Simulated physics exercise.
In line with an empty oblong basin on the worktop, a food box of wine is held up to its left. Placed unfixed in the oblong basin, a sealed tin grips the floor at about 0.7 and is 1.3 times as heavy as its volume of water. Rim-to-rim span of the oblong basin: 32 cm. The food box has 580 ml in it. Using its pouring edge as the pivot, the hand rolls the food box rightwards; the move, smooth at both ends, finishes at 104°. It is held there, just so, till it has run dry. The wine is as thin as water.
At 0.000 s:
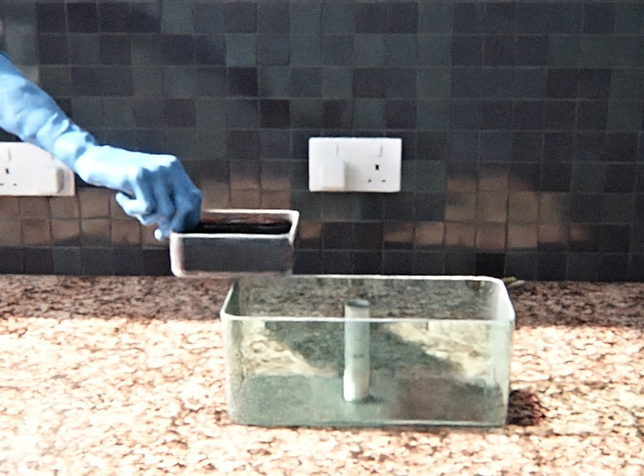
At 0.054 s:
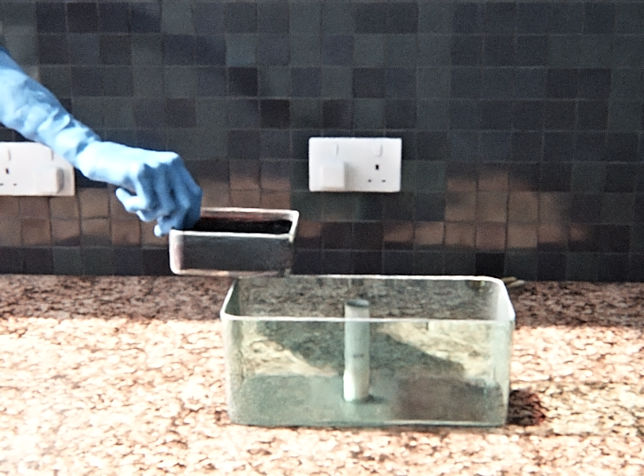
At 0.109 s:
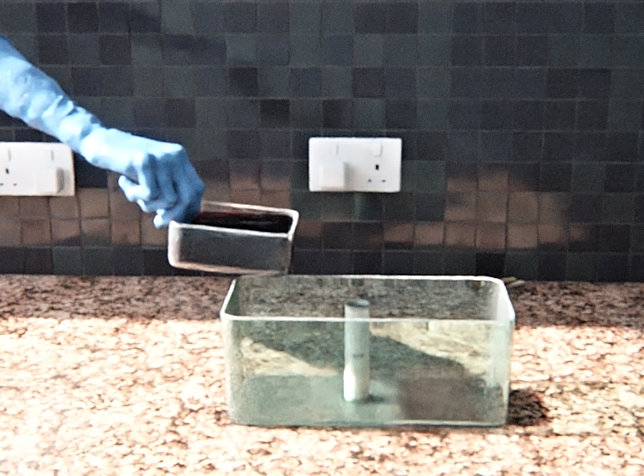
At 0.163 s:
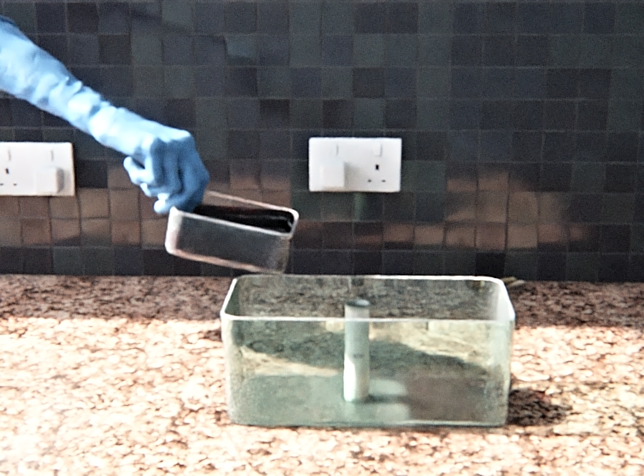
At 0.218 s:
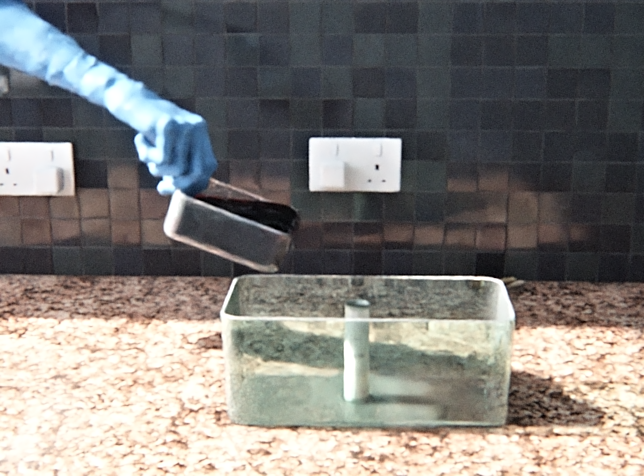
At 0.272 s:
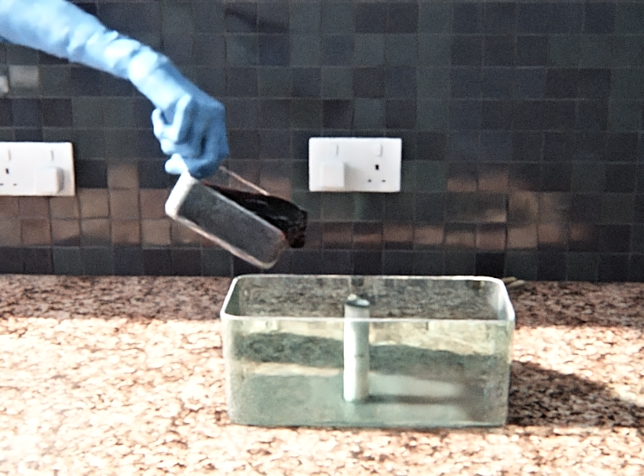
A blue-gloved hand tilts a small box of dark liquid rightwards above an oblong glass basin.
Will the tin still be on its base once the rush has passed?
Yes - watch, it's going to keep its feet.
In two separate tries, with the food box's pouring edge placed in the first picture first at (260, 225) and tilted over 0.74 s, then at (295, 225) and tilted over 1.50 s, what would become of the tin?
In the first try it comes down; in the second it remains standing.
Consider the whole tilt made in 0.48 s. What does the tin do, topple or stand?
So the tin will hold steady.
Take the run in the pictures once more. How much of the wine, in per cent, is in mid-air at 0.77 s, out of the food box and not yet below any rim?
Roughly 4 %.
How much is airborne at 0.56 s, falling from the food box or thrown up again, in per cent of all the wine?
Roughly 52 percent.
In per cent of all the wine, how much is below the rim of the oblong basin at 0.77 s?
94 %, more or less.
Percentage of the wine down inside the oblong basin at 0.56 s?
Around 36%.
By 0.56 s the tilt is 90° and 13 per cent is still to pour; the tin stands where it began.
By 0.77 s the tilt is 104° and 1 per cent is still to pour; the tin stands where it began.
By 1.00 s the tilt is 104° and 0 per cent is still to pour; the tin stands where it began.
By 1.24 s the tilt is 104° and 0 per cent is still to pour; the tin stands where it began.
At rest the tin stands where it began.
